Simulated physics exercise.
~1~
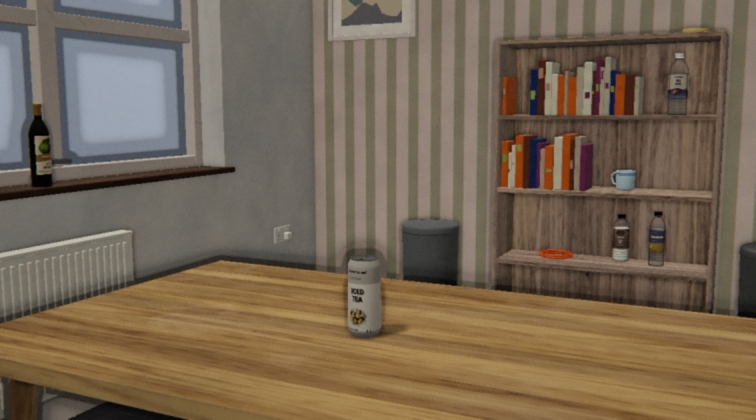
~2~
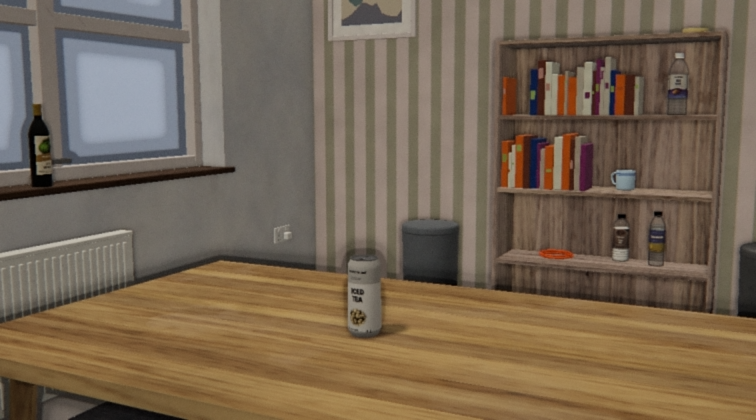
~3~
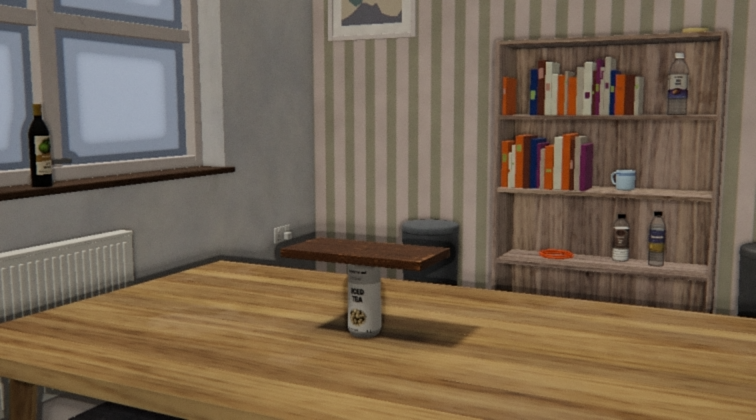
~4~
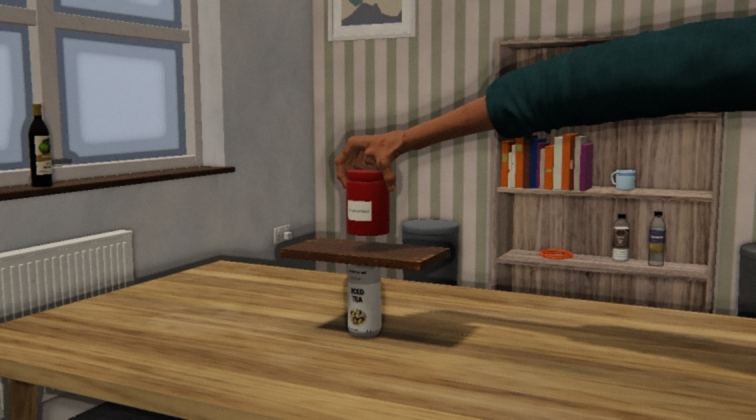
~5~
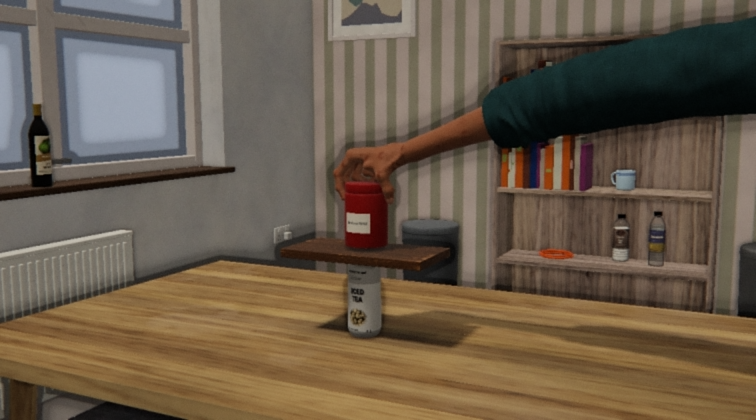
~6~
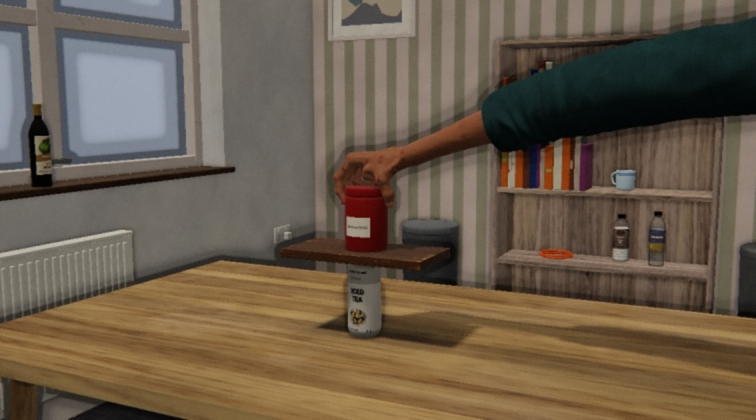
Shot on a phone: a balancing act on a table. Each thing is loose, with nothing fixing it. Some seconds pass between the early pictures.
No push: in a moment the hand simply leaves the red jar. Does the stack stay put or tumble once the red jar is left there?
The stack carries the load.
Then, 0.20 s later than the last frame, all is still.
Then, 0.40 s later than the last frame, red jar resting near (366, 218).
When it is over, all 3 as before. End places, in pixels of the last picture, red jar near (366, 218). The stack holds.
